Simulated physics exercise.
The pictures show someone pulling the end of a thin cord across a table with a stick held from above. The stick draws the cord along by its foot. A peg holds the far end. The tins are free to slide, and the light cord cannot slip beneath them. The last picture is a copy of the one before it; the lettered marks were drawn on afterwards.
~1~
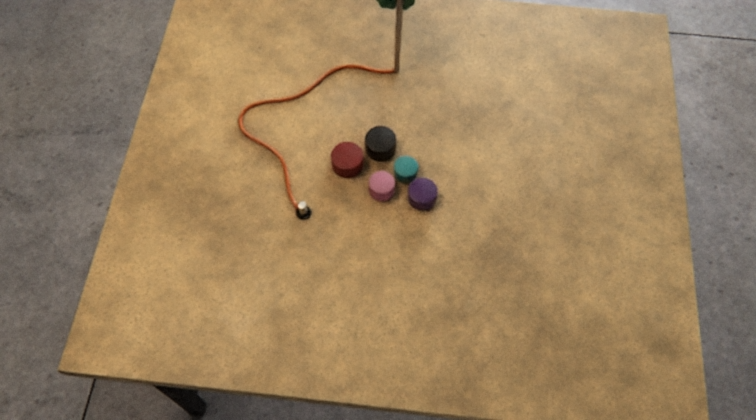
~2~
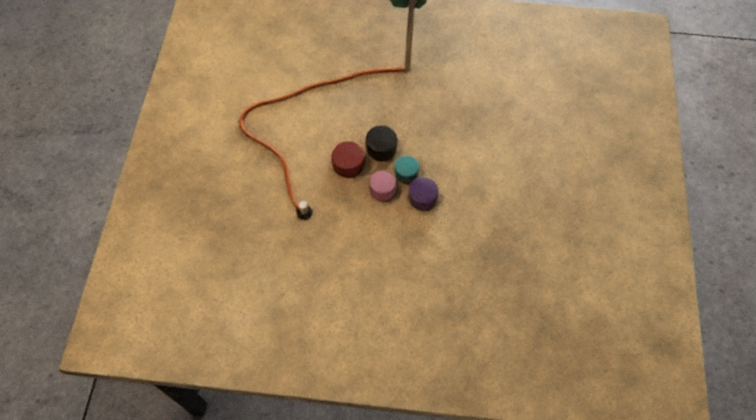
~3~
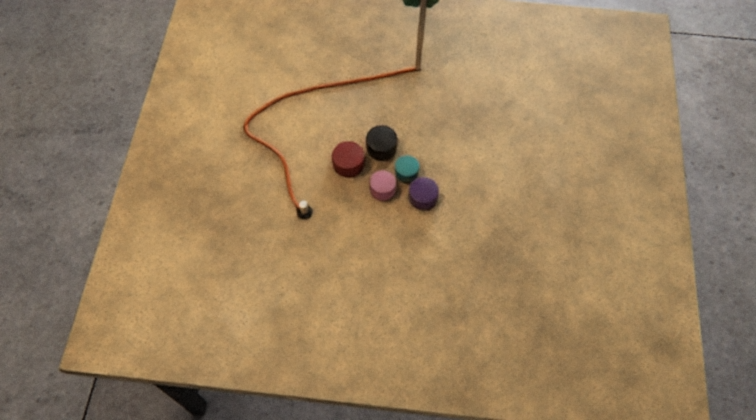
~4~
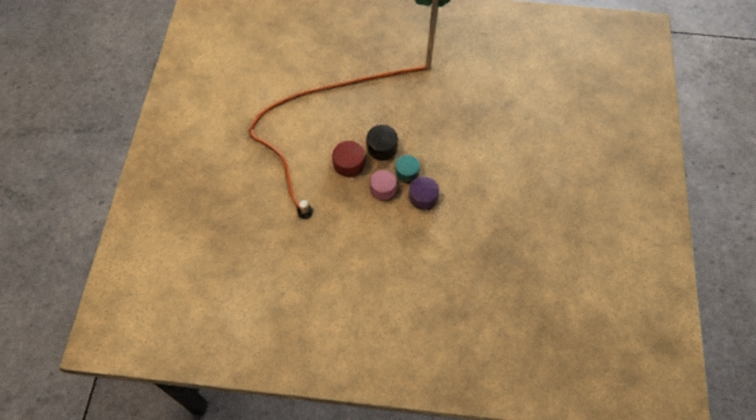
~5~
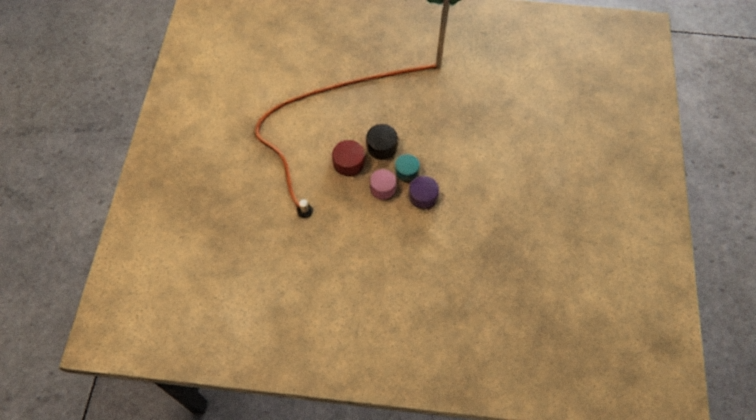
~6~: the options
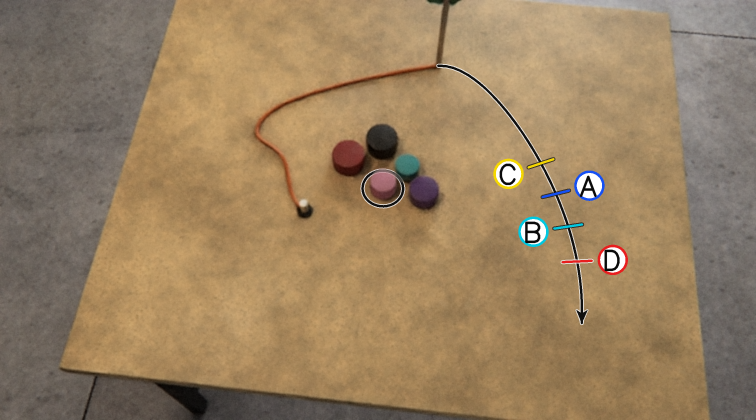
The footage shows a stick held from above pulling the end of an orange-red cord rightward across a table, gradually drawing out its curves while a peg holds the other end and five colored tins show almost no movement.
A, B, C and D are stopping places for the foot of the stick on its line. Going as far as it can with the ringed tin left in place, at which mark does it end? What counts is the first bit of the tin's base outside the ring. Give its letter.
No farther than D.
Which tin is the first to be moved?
The black tin.
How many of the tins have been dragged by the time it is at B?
By then, one.
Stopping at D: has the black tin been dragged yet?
Yes.
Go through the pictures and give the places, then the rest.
In the first frame, turquoise tin (406, 170); red tin (347, 160); purple tin (423, 194).
In the second frame, purple tin (423, 194); black tin (381, 143).
In the third frame, peg (304, 208); pink tin (383, 186).
In the fourth frame, turquoise tin (407, 169); red tin (349, 159).
In the fifth frame, purple tin (424, 192); black tin (382, 142); peg (304, 207).
On the marked copy, A at (556, 194); B at (568, 227); C at (541, 163); D at (577, 261); the ring at (383, 188); the route from (438, 66) via (544, 169) to (582, 323).
Taking D. A third of the way, foot of the stick (507, 113); pink tin (383, 185).
Two thirds of the way, foot of the stick (552, 187); pink tin (383, 185).
When it is over, foot of the stick (577, 262); pink tin (383, 186); red tin (354, 173); black tin (383, 160); the pink tin is still in its ring.
As for the rest, A is safe but short; B is safe but short; C is safe but short.
